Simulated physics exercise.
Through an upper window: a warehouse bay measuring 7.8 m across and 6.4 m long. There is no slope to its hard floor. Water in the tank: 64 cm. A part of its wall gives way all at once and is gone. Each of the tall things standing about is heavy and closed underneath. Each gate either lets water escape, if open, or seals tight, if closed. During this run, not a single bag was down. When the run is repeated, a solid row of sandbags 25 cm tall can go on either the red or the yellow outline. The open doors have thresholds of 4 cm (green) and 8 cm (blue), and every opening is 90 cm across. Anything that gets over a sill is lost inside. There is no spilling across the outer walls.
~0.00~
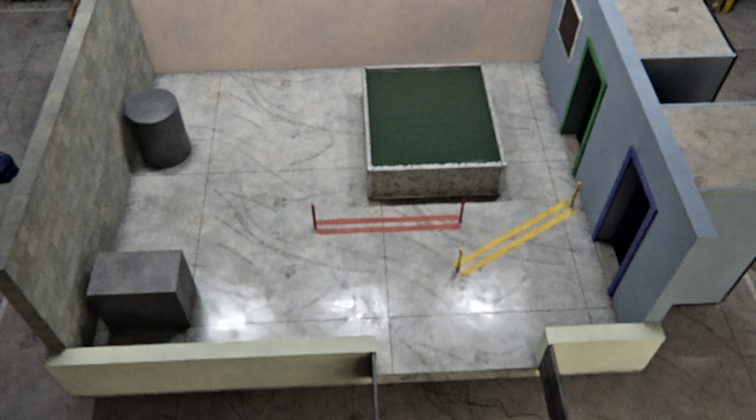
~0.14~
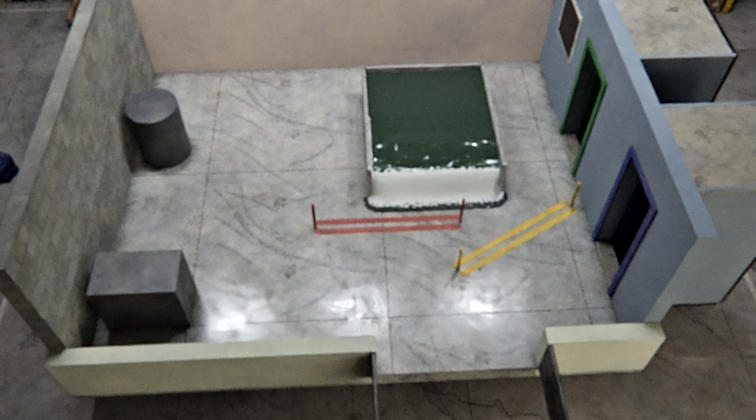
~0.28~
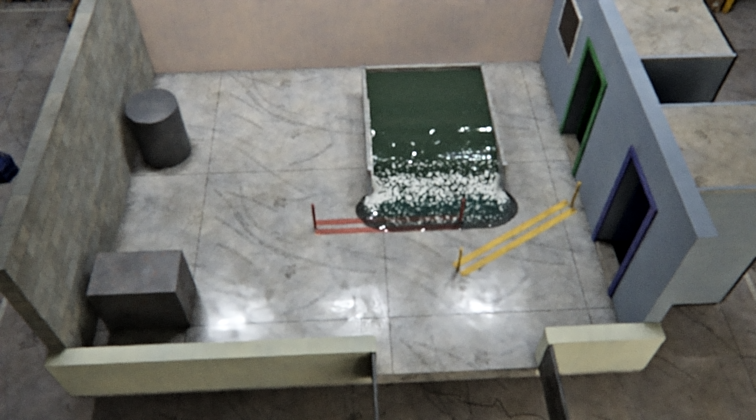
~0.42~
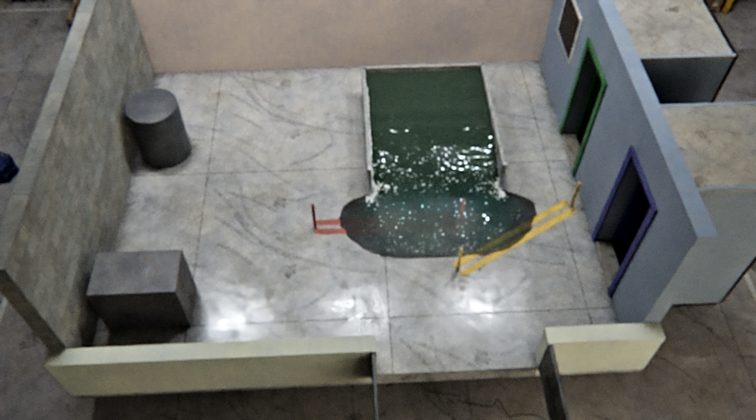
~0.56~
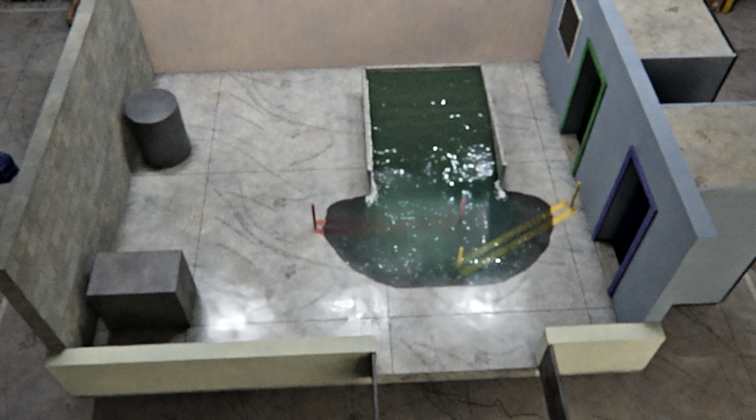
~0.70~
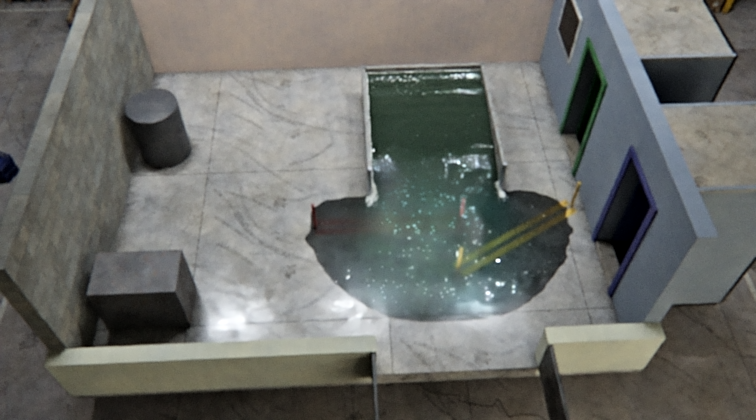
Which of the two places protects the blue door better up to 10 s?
The yellow place.
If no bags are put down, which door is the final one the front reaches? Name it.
Green.
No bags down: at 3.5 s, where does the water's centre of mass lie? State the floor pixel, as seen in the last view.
The water's centre sits near (418, 238).
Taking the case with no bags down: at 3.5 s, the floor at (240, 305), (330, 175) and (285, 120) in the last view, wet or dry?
One by one, I'd say swamped, spared and spared.
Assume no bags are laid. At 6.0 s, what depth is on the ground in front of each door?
Green 3 cm, blue 8 cm.
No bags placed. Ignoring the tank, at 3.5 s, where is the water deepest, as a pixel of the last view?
I'd point to somewhere near (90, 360).
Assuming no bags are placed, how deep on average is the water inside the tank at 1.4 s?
Mean depth: About 37 cm.
After 1.4 s water covers 30 % of the floor and is deepest (28 cm) near (402, 201) in the run without bags; in at the blue door, 0 L with no bags, 0 L with the row on red, 0 L on yellow.
After 2.2 s water covers 35 % of the floor and is deepest (35 cm) near (590, 349) in the run without bags; in at the blue door, 2 L with no bags, 36 L with the row on red, 0 L on yellow.
After 3.5 s water covers 40 % of the floor and is deepest (27 cm) near (90, 360) in the run without bags; in at the blue door, 24 L with no bags, 119 L with the row on red, 0 L on yellow.
After 6.0 s water covers 65 % of the floor and is deepest (16 cm) near (87, 372) in the run without bags; in at the blue door, 55 L with no bags, 176 L with the row on red, 0 L on yellow.
After 10.0 s water covers 90 % of the floor and is deepest (6 cm) near (391, 346) in the run without bags; in at the blue door, 56 L with no bags, 193 L with the row on red, 0 L on yellow.
